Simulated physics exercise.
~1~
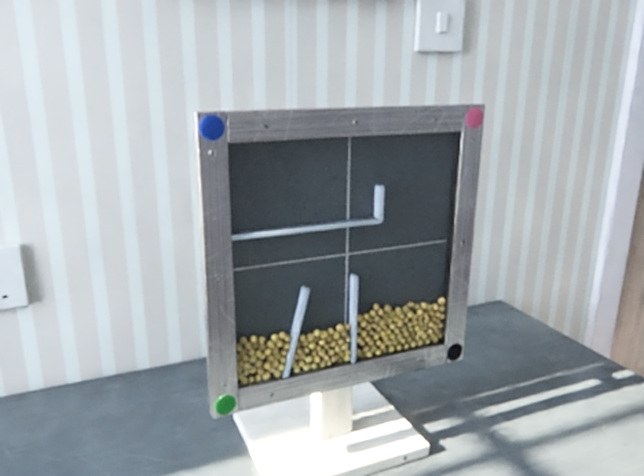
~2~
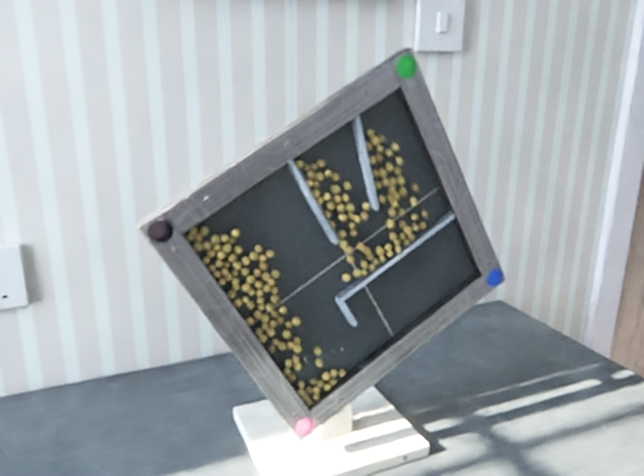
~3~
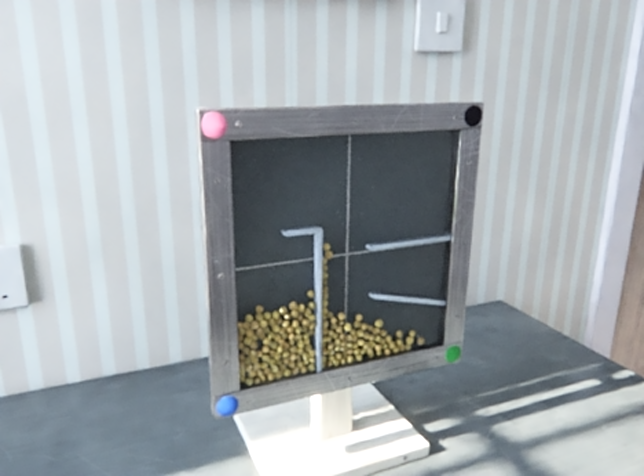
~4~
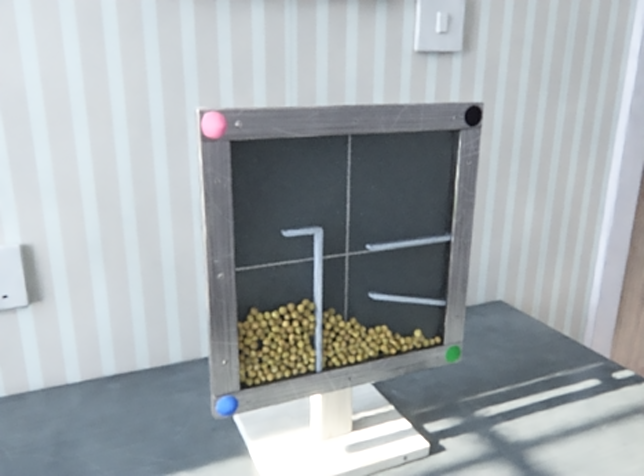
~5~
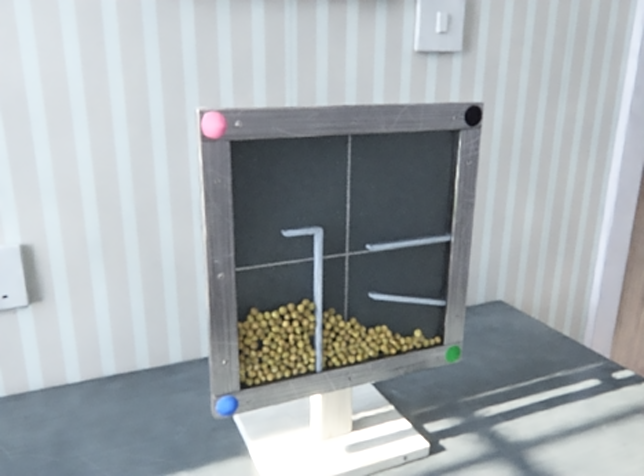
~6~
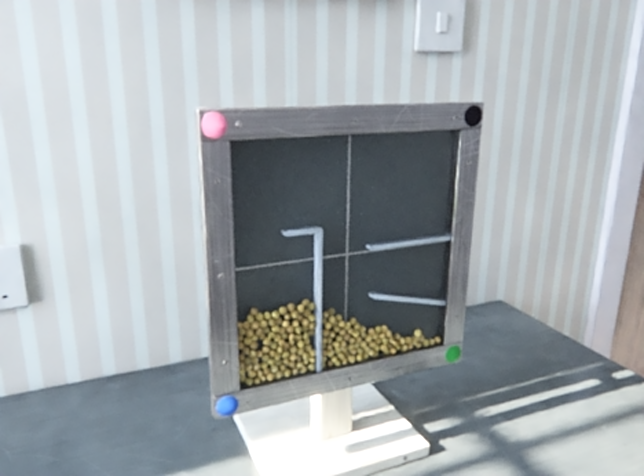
A square case of small beads turns, tumbling them until they settle along the bottom.
